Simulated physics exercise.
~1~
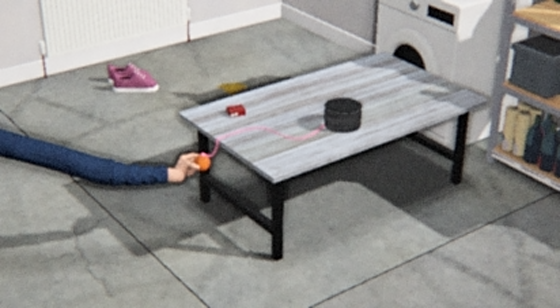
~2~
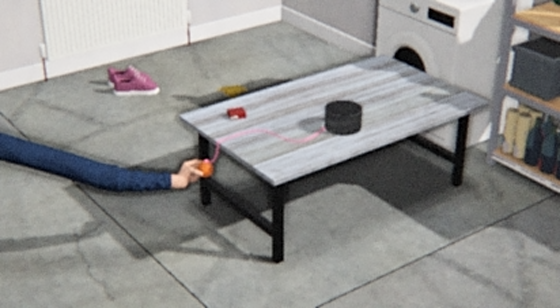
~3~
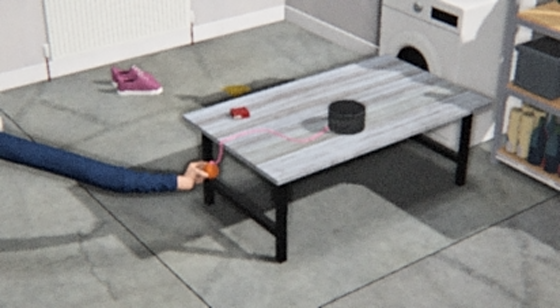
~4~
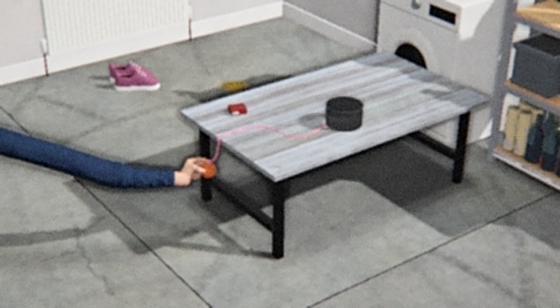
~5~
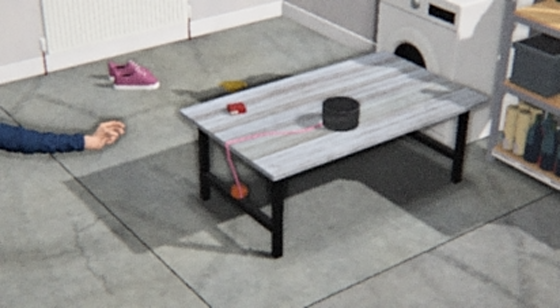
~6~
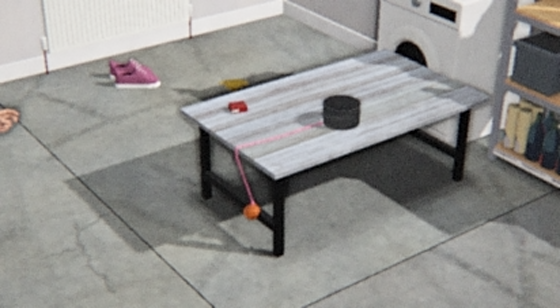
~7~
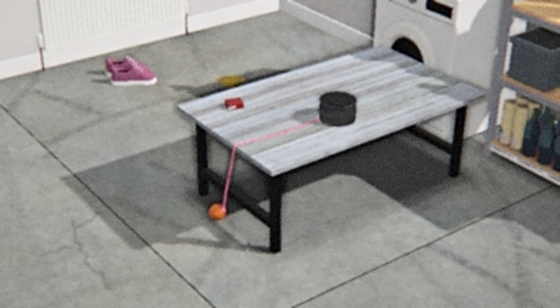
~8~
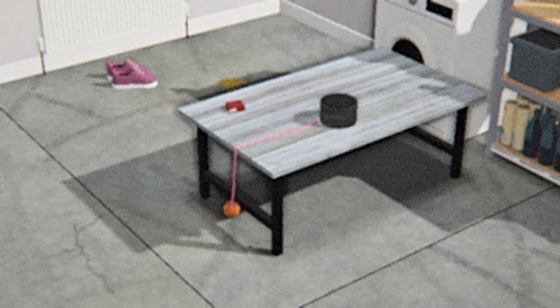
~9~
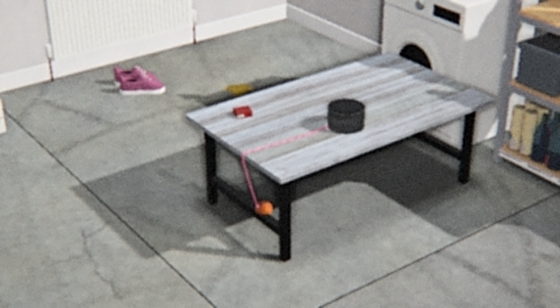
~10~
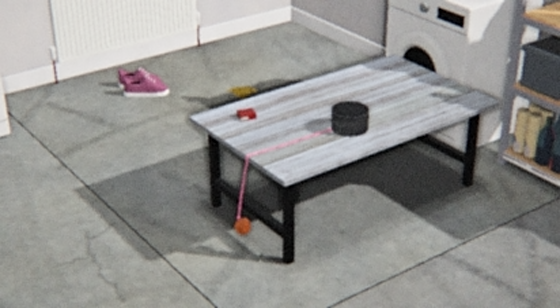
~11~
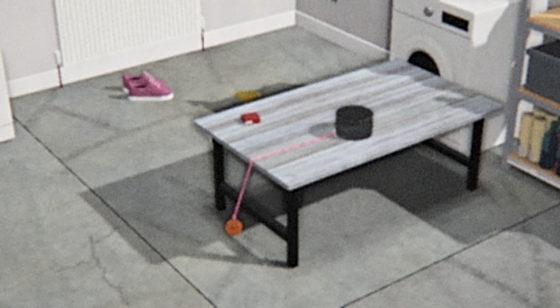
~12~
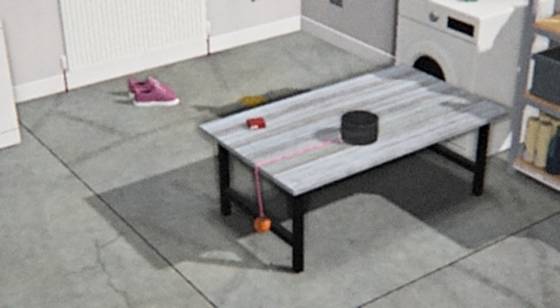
Beside a low table, a hand releases an orange ball, which swings and dangles from a shoelace.
